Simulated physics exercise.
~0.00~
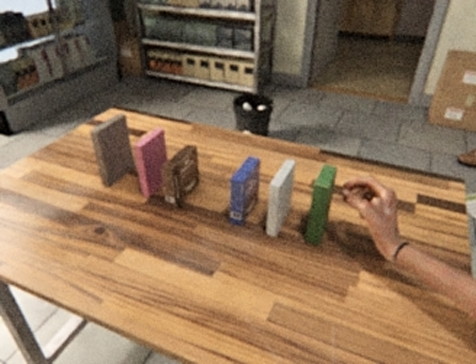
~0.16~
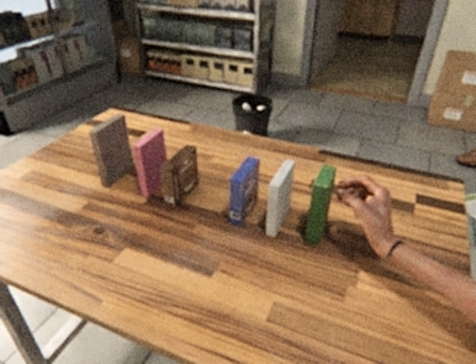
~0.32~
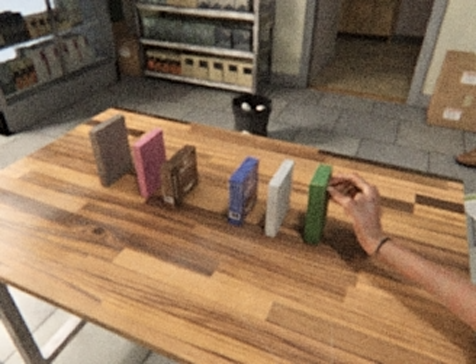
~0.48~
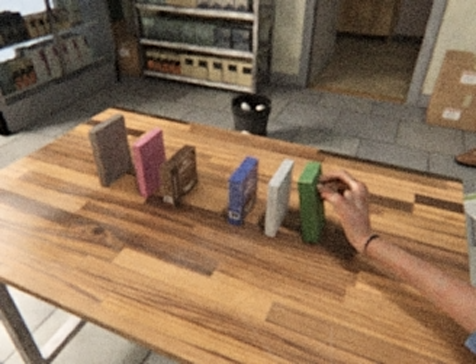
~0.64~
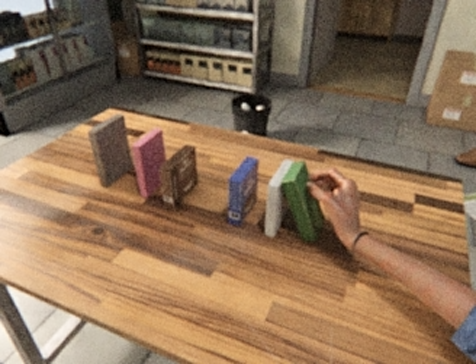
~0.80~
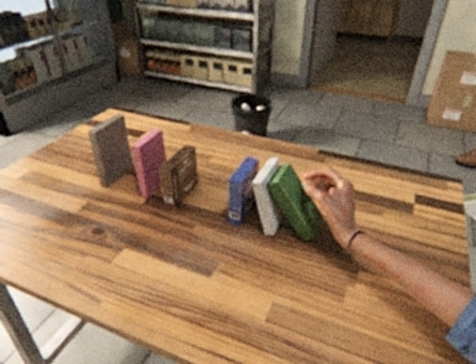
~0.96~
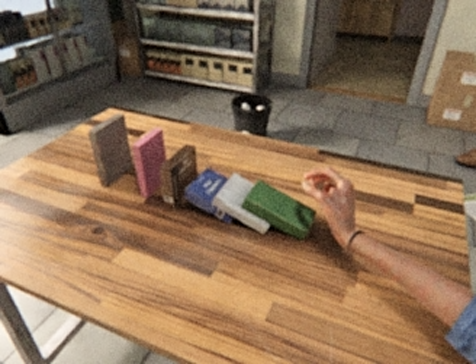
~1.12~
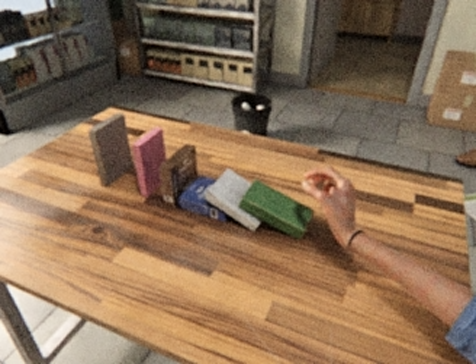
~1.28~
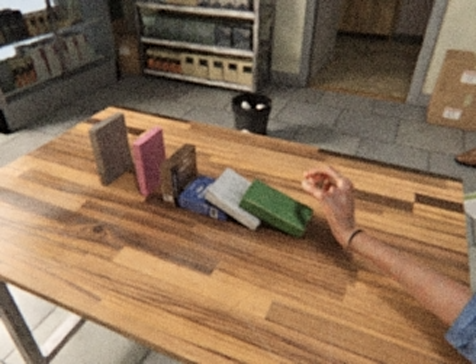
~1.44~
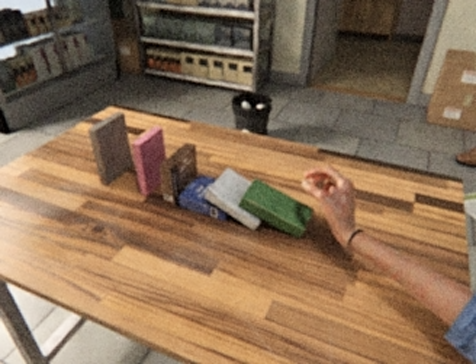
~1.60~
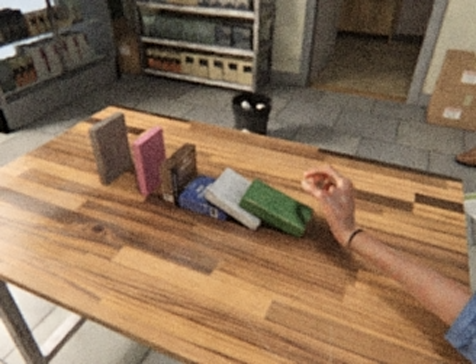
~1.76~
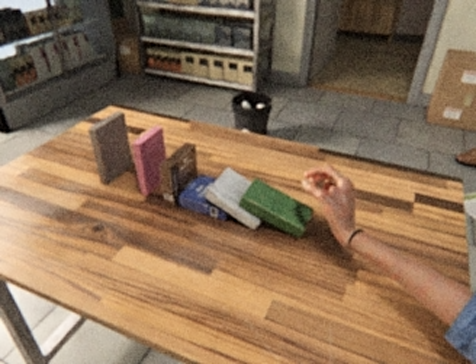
Wooden tabletop, hand tipping green board leftward, toppling white board and blue packet, with brown packet, pink and grey boards left standing.
